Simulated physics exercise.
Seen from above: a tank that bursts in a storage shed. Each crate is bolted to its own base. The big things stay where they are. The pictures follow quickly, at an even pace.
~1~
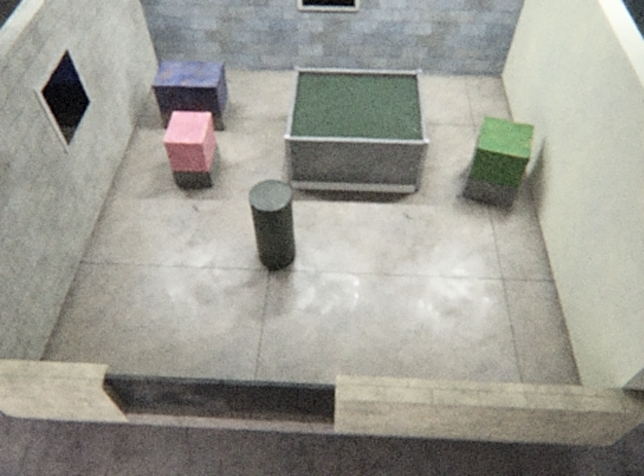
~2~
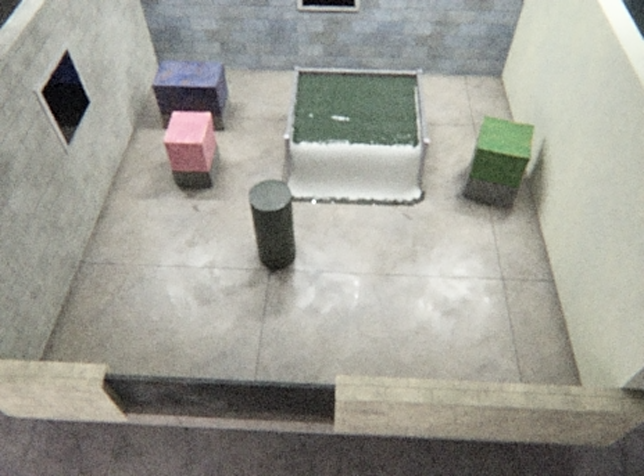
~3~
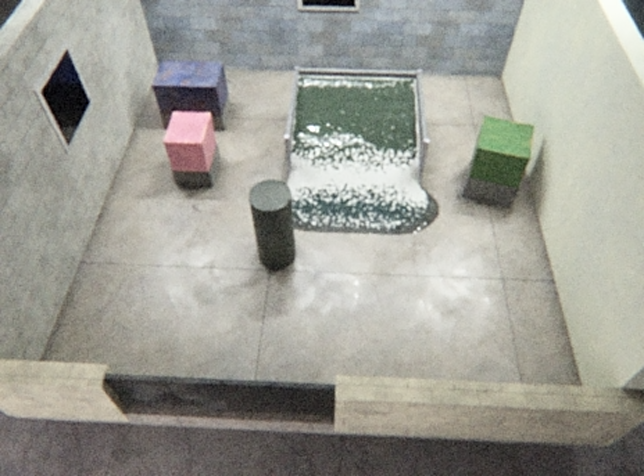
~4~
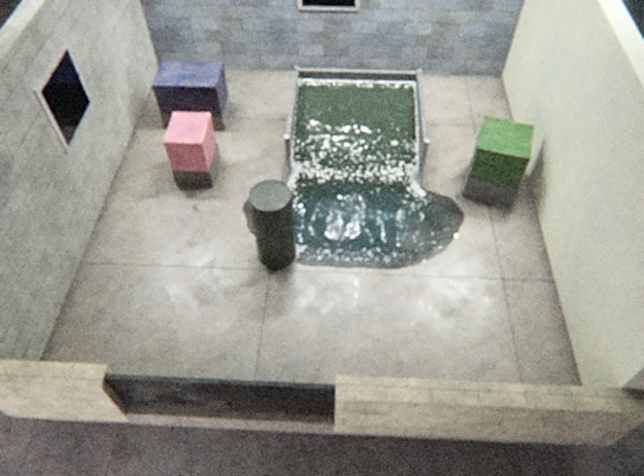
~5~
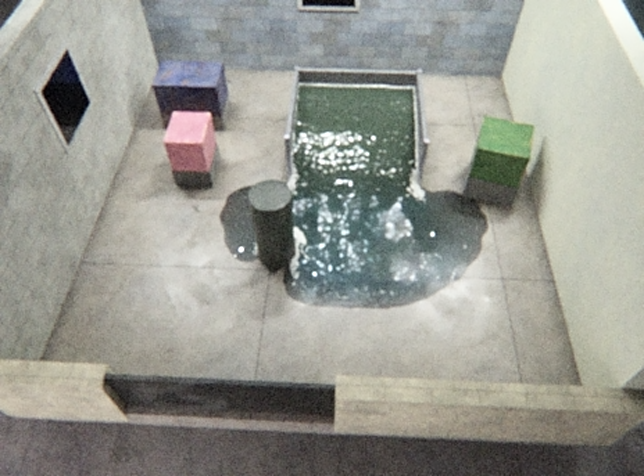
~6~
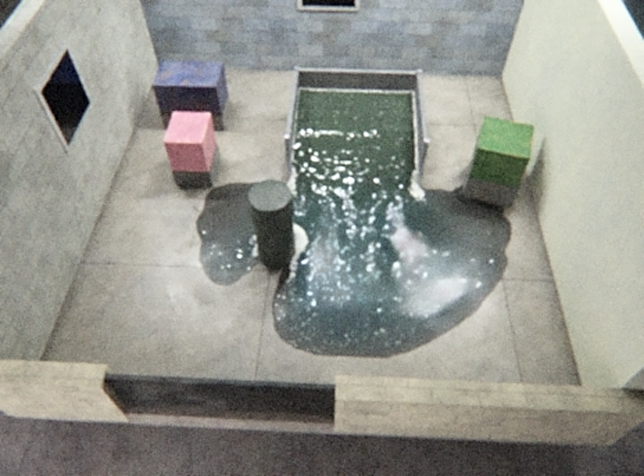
Water bursts from the open tank's front, spreads across the floor and flows around the dark cylinder.
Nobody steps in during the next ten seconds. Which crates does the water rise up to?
In the end: The green crate stays dry; the pink crate stays dry; the blue crate stays dry.
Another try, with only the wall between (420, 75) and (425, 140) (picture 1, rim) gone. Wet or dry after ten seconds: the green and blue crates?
My reading: The green one is soaked, the blue one stays dry.
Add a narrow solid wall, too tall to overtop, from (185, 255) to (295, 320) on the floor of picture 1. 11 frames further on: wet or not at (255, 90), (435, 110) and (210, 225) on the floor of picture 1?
In turn: Clear, dry, covered.
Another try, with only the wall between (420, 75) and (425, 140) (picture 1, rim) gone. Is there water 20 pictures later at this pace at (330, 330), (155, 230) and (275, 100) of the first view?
In that order: Wet, clear, flooded.
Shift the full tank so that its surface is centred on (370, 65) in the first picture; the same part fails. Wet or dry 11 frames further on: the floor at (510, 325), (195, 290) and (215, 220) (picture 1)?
As listed: Awash, wet, wet.
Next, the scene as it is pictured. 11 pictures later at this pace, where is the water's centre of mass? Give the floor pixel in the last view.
Close to (351, 278).
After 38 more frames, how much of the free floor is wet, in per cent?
Roughly 85 per cent.
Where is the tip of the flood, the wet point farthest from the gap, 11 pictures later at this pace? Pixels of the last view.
I would point to (30, 387).
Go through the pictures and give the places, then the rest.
In the first picture, the open tank at (357, 108) is whole and still.
In the second picture, water pours out at (355, 169) and has run to a hidden place.
In the third picture, water pours out at (354, 173) and has run to a hidden place.
In the fourth picture, the front is at a hidden place, out from the gap at (354, 175).
In the fifth picture, water pours out at (354, 175) and has run to (305, 298).
In the sixth picture, water pours out at (354, 176) and has run to (311, 346).
A moment on, water covers 45 % of the floor; the green crate water round its plinth, the pink crate water round its plinth, the blue crate not reached.
Next, water covers 55 % of the floor; the green crate water round its plinth, the pink crate water round its plinth, the blue crate not reached.
Then, water covers 60 % of the floor; the green crate water round its plinth, the pink crate water round its plinth, the blue crate not reached.
Later, water covers 85 % of the floor; the green crate water round its plinth, the pink crate water round its plinth, the blue crate water round its plinth.
In the end, water covers 100 % of the floor; the green crate stayed above the water, the pink crate stayed above the water, the blue crate stayed above the water.
